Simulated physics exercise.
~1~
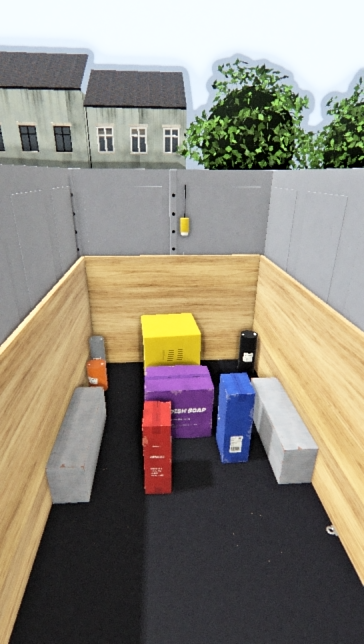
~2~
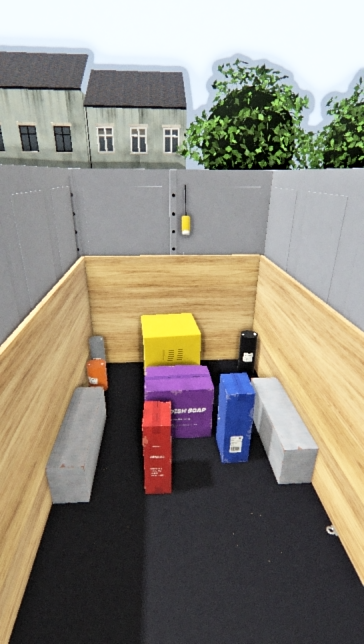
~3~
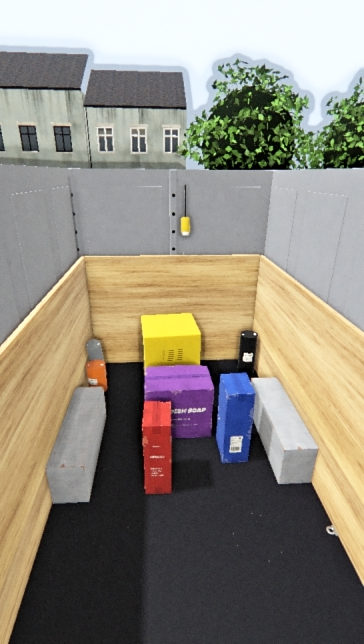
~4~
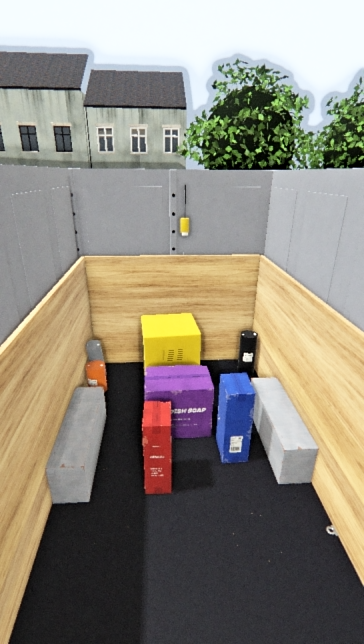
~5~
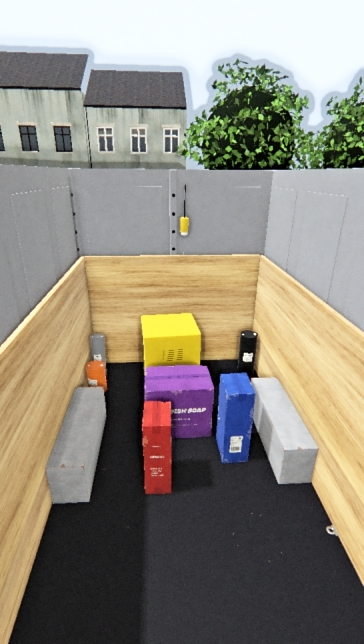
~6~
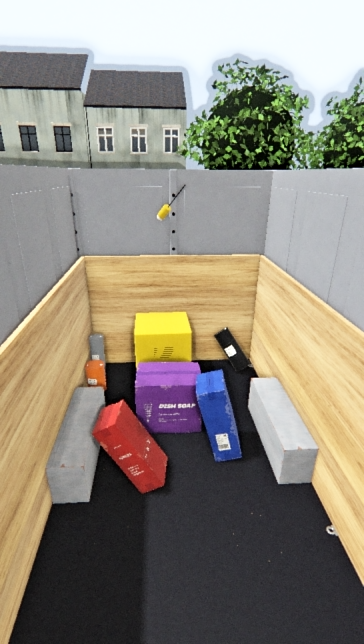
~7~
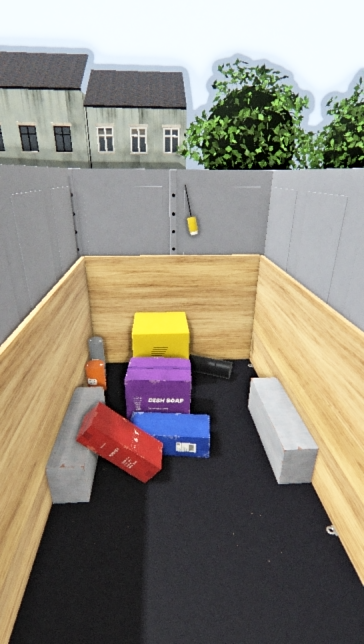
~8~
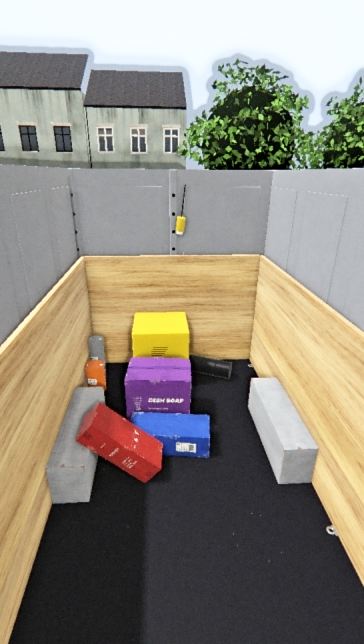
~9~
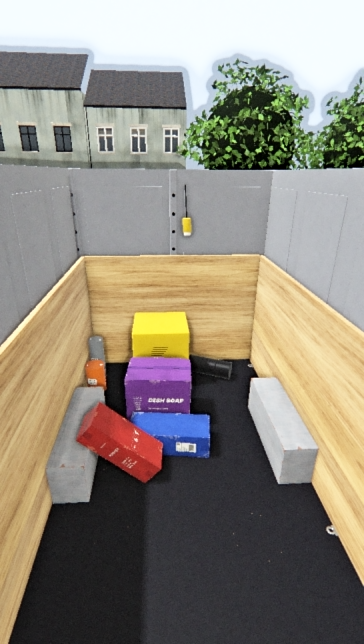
The yellow box and the purple box shifted slightly left in the load bay as the black canister, blue box and red box tipped left, leaving the canister and blue box on their sides and the red one leaning against the left wheel box.
